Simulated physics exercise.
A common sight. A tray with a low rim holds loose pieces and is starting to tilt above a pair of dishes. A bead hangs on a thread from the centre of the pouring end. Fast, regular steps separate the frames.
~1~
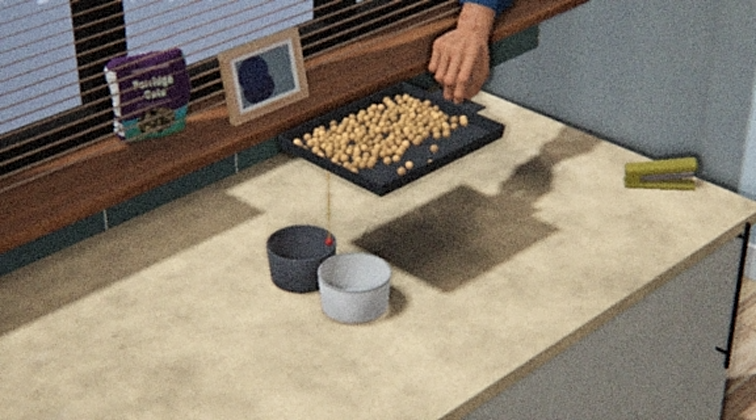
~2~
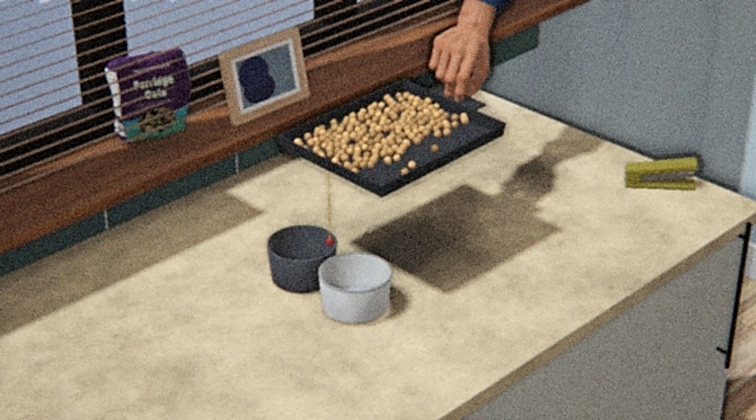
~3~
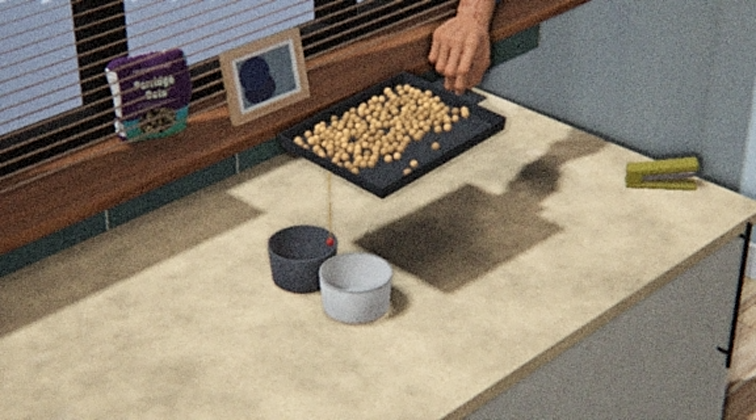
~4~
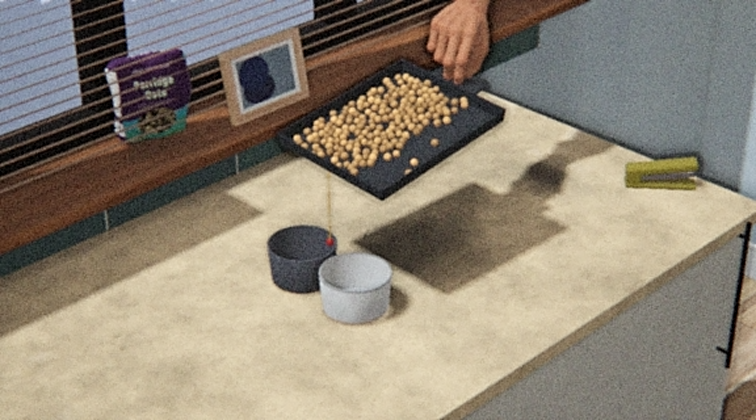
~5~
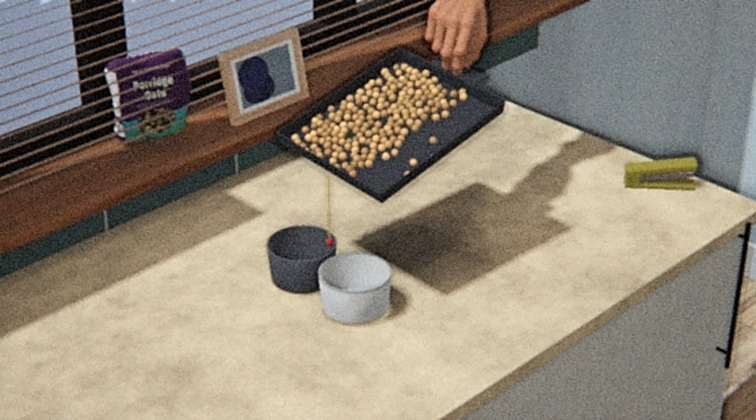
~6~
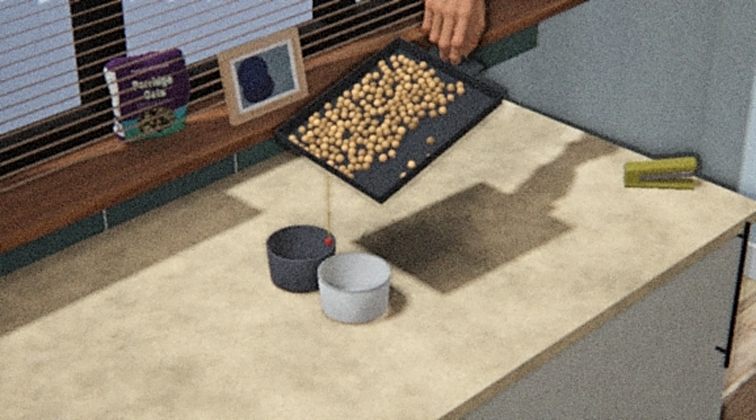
The clip opens on a hand holding a dark, low-rimmed tray of round wooden beads level above two small dishes, one dark and one pale, on a counter. The hand then gradually raises the far side, tilting the tray toward its lower right corner as the beads shift slightly.
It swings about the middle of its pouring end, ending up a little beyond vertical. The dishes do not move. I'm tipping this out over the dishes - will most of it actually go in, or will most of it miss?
Most of it will go in.
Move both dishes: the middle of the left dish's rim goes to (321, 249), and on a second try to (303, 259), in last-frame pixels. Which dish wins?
First try, the rightmost dish; second try, the rightmost dish.
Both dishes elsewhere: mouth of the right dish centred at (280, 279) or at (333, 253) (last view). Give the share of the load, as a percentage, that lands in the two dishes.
It comes to near 0 per cent the first time and near 0 per cent the second time.
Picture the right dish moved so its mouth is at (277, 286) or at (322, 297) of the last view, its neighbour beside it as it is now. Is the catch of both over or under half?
For the two tries in order: Not as much as half, not as much as half.
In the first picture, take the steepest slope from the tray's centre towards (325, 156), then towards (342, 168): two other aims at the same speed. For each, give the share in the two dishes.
In turn some 40 and 40 per cent.
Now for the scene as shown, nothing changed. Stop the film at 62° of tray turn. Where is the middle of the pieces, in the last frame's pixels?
I'd mark the middle close to (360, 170).
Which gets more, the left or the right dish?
Fuller at the end: The rightward one.
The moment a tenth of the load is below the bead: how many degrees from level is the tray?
A tilt of roughly 75°.
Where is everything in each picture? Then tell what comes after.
Corners of the pouring end at (281, 136) and (381, 184), level; middle of the load at (378, 130), round wooden beads; left dish at (276, 270); right dish at (329, 300); bead on its thread at (329, 242), in the first frame.
Corners of the pouring end at (282, 135) and (382, 185), level; middle of the load at (379, 129), in the second frame.
Corners of the pouring end at (282, 134) and (382, 187), tipped barely, lowest at the right corner; middle of the load at (379, 125), in the third frame.
Corners of the pouring end at (281, 133) and (381, 189), tipped a little, lowest at the right corner; middle of the load at (378, 119), in the fourth frame.
Corners of the pouring end at (279, 132) and (381, 192), tipped a little, lowest at the right corner; middle of the load at (377, 115), in the fifth frame.
Corners of the pouring end at (278, 131) and (380, 194), tipped clearly, lowest at the right corner; middle of the load at (374, 112), nearly all on the move; left dish at (276, 270); right dish at (329, 300), in the sixth frame.
Soon after the last picture, tray tipped steeply; nearly all on the tray; a stray few in the right dish; a stray few outside both; a small part in the air.
A little later, tray tipped right over; about a quarter on the tray; about a third in the right dish; about a quarter outside both; about a quarter in the air.
Later still, tray tipped past a quarter turn; about two thirds in the right dish; about a third outside both.
By the end, tray tipped past a quarter turn; about two thirds in the right dish; none in the left dish; about a third outside both.
